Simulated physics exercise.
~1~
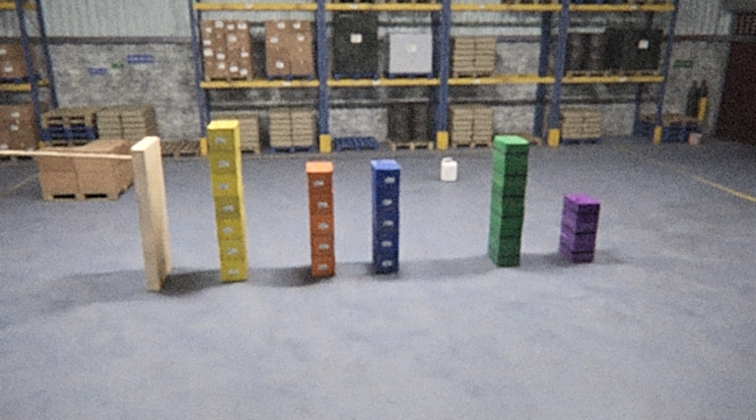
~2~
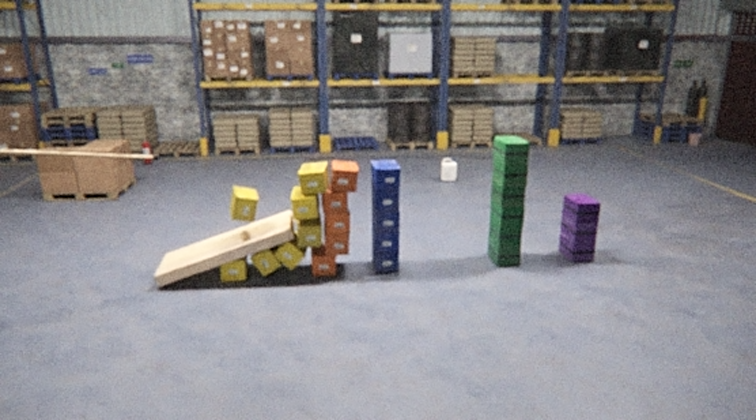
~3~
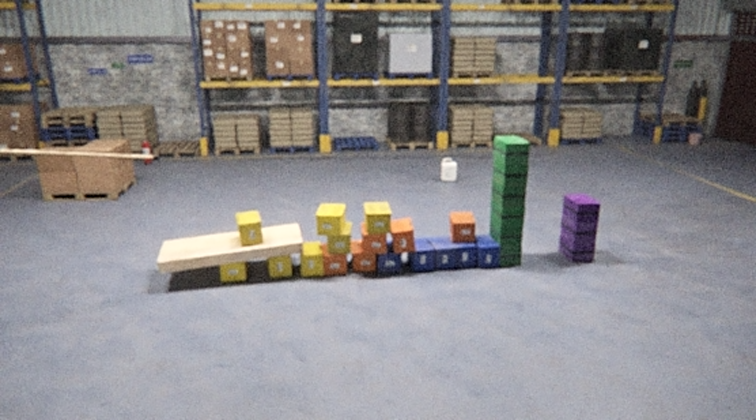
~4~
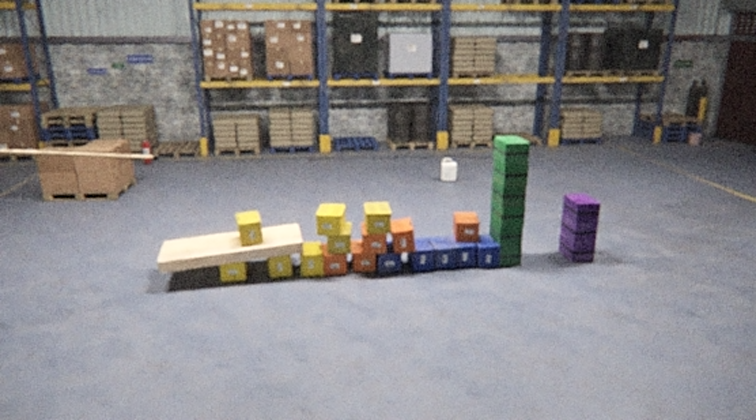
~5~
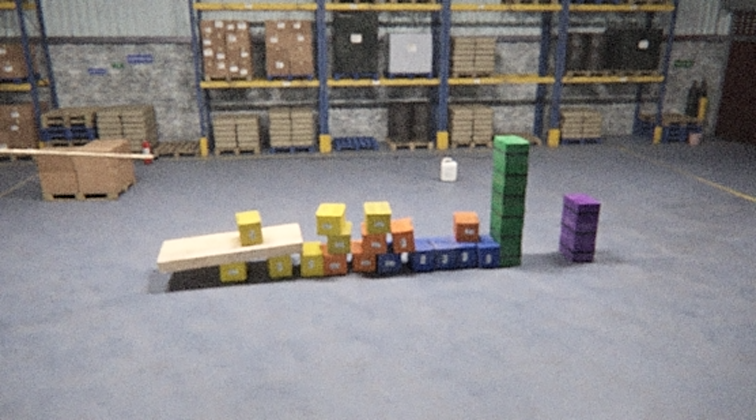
The video shows a wooden board toppling rightward in a warehouse beside a row of coloured box stacks, knocking over the yellow, orange and blue stacks in turn. The boxes settle in a low jumble against the green stack, which stays standing, as does the purple one.
